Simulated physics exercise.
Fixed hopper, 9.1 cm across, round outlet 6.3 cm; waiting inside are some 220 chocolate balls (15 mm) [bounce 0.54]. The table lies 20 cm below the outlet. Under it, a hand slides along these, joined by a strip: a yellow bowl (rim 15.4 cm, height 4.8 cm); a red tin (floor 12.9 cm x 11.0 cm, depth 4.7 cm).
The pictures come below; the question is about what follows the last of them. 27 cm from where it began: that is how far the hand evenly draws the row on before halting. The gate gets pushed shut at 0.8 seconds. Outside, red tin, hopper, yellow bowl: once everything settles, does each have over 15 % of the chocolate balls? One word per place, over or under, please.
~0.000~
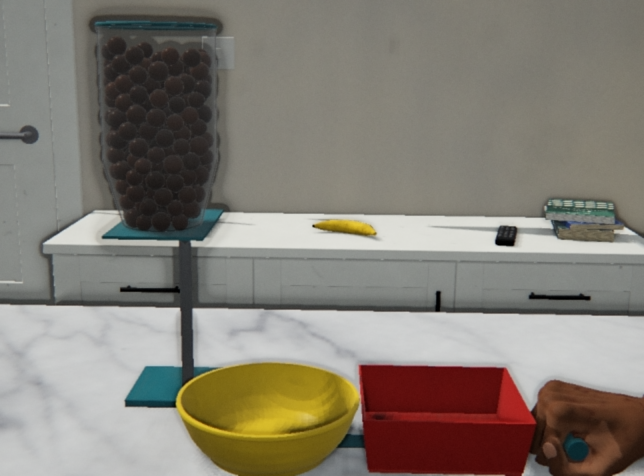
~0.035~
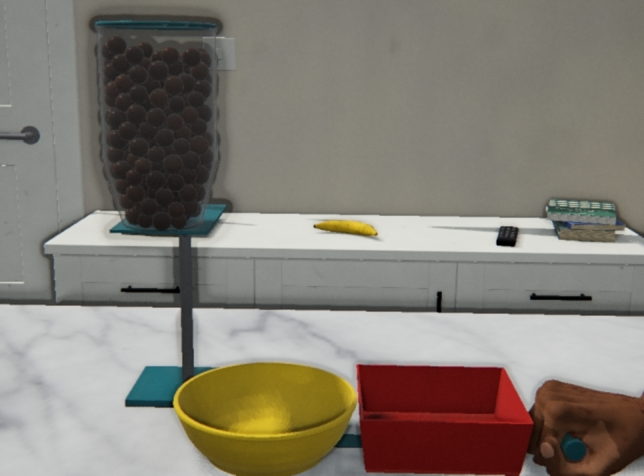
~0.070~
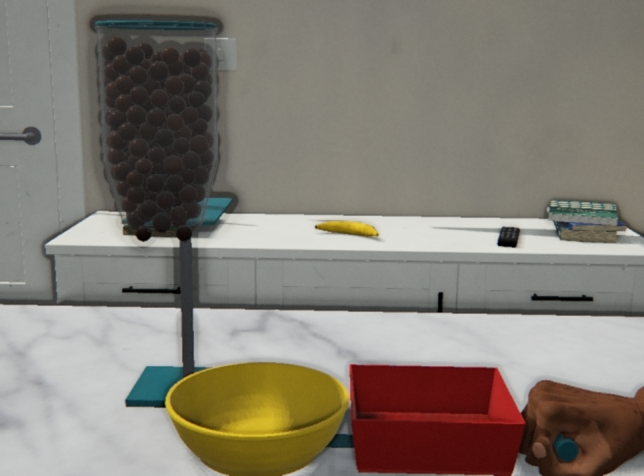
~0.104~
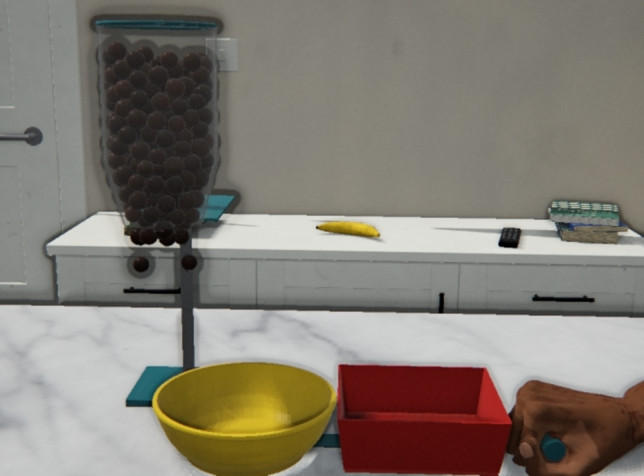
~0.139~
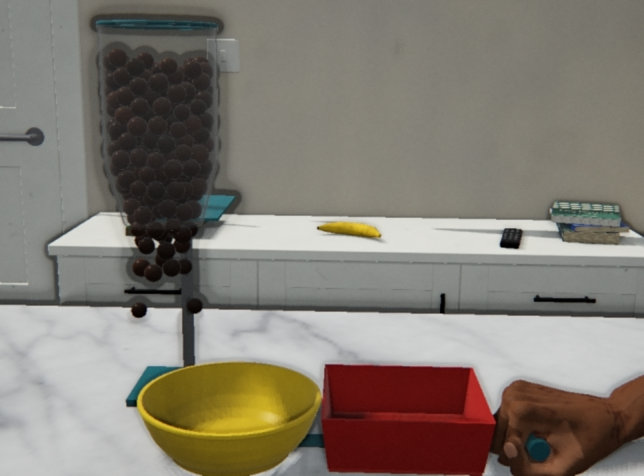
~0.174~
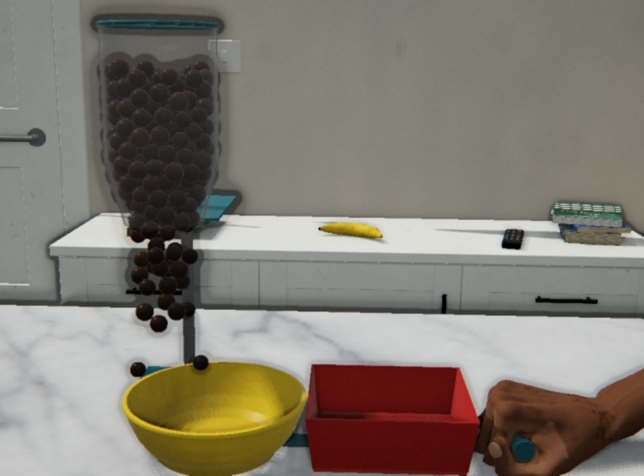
Outside under, red tin over, hopper under, yellow bowl over.
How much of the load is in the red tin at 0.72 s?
About 35 %.
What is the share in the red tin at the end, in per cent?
I'd reckon close to 55 per cent.
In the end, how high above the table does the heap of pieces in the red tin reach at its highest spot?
4.5 cm, roughly.
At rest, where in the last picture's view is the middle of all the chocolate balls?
The centre lies near pixel (101, 420).
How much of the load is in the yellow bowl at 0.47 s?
35 per cent.
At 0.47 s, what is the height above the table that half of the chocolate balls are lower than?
It's about 18 cm.
After 0.47 s, red tin 5 %, hopper 45 %, yellow bowl 35 %, in the air 10 %; middle of all pieces on or above the table near (143, 290).
Then, at 0.72 s, red tin 35 %, hopper 15 %, yellow bowl 35 %, in the air 10 %; middle of all pieces on or above the table near (96, 373).
Then, at 0.94 s, red tin 55 %, yellow bowl 35 %; middle of all pieces on or above the table near (78, 414).
After 1.16 s, red tin 55 %, yellow bowl 35 %; middle of all pieces on or above the table near (78, 417).
At rest (1.9 s), outside 5 %, red tin 55 %, hopper 5 %, yellow bowl 35 %.
